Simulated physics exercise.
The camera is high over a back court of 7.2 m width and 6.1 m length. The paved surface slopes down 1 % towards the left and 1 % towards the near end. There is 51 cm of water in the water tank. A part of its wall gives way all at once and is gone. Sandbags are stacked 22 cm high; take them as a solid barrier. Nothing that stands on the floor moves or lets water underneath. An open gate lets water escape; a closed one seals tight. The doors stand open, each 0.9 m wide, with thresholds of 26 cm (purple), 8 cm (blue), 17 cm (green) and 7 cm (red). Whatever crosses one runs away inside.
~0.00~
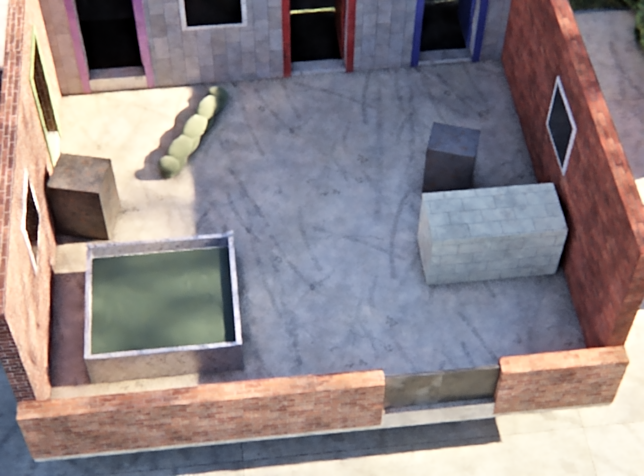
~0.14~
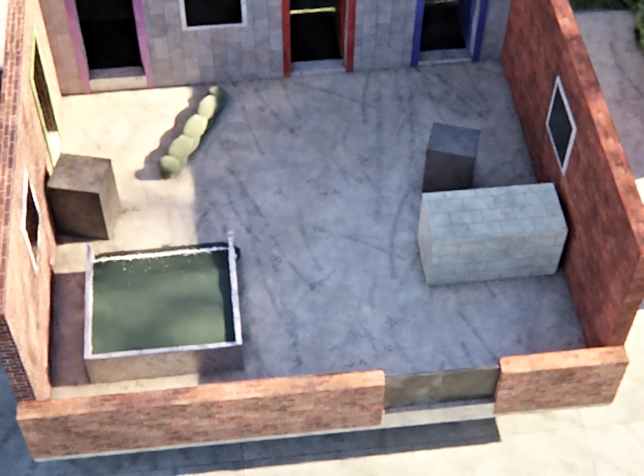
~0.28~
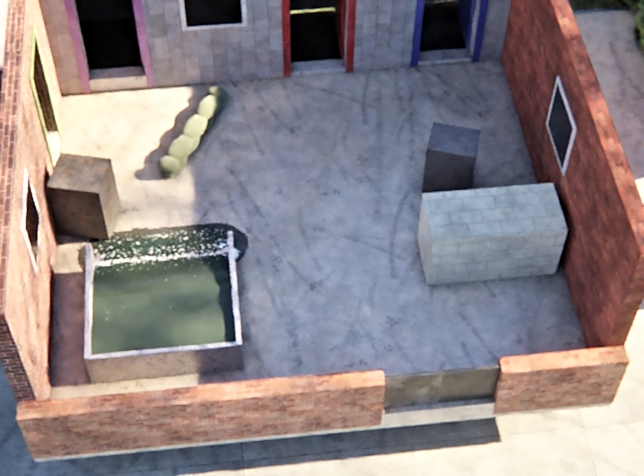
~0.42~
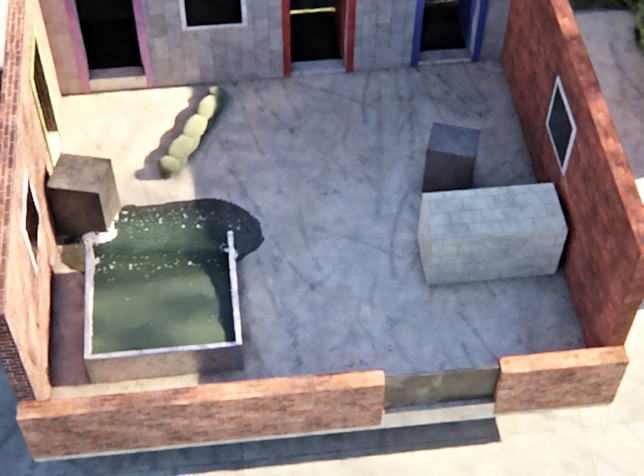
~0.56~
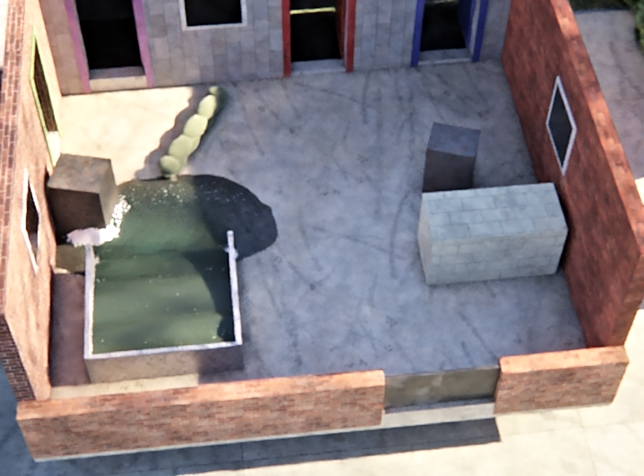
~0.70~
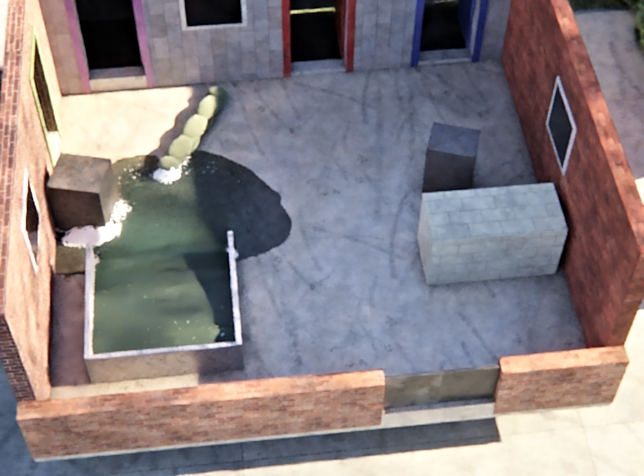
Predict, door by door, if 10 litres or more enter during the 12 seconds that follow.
The water let in: At the purple door it does not reach the limit; at the blue door it does not reach the limit; at the green door it stays under the limit; at the red door it passes the limit.
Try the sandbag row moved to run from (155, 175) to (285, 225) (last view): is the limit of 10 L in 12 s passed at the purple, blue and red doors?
Against that limit: Purple not over, blue not over, red not over.
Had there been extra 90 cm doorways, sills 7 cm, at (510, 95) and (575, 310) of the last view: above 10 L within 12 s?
In turn: Past it, below.
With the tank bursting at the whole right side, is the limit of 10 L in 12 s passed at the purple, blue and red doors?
Against that limit: Purple not over, blue not over, red not over.
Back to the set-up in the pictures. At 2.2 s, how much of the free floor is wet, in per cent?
Some 35 per cent of it.
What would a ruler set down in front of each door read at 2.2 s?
Depths in cm: Purple 15, blue 0, green 6, red 9.
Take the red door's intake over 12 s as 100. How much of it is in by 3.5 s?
Some 60 per cent by then.
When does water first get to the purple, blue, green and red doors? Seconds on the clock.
Arrival: Purple 1.3 s, blue 3.0 s, green 1.6 s, red 2.0 s.
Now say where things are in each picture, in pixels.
The first frame shows the water tank at (162, 297) is whole and still, 51 cm deep.
In the second frame, the front is at a hidden place, 1.0 m from the gap on the water tank's far side; 0.4 m2 of floor is under water; 51 cm left at the back of the water tank.
In the third frame, water pours out on the water tank's far side and has run 1.2 m, to (86, 254); typically 9 cm deep outside, 51 cm at the water tank's back.
In the fourth frame, water pours out on the water tank's far side and has run 1.5 m, to (74, 239); typically 9 cm deep outside, 51 cm at the water tank's back.
In the fifth frame, water pours out on the water tank's far side and has run 1.7 m, to (219, 182); typically 7 cm deep outside, 48 cm at the water tank's back.
In the sixth frame, the front is at (205, 156), 2.2 m from the gap on the water tank's far side; 4.2 m2 of floor is under water; 43 cm left at the back of the water tank.
After 1.4 s water covers 25 % of the floor and is deepest (32 cm) near (167, 186); purple door 9 cm at the sill, 0 L in, blue door not reached, green door not reached, red door not reached.
After 2.2 s water covers 35 % of the floor and is deepest (26 cm) near (167, 186); purple door 15 cm at the sill, 0 L in, blue door not reached, green door 6 cm at the sill, 0 L in, red door 9 cm at the sill, 0 L in.
After 3.5 s water covers 50 % of the floor and is deepest (18 cm) near (50, 431); purple door 13 cm at the sill, 0 L in, blue door 4 cm at the sill, 0 L in, green door 13 cm at the sill, 0 L in, red door 13 cm at the sill, 22 L in.
After 7.0 s water covers 75 % of the floor and is deepest (14 cm) near (537, 219); purple door 7 cm at the sill, 0 L in, blue door 6 cm at the sill, 1 L in, green door 10 cm at the sill, 0 L in, red door 2 cm at the sill, 37 L in.
After 12.0 s water covers 90 % of the floor and is deepest (10 cm) near (202, 380); purple door 4 cm at the sill, 0 L in, blue door 1 cm at the sill, 1 L in, green door 6 cm at the sill, 0 L in, red door 3 cm at the sill, 37 L in.
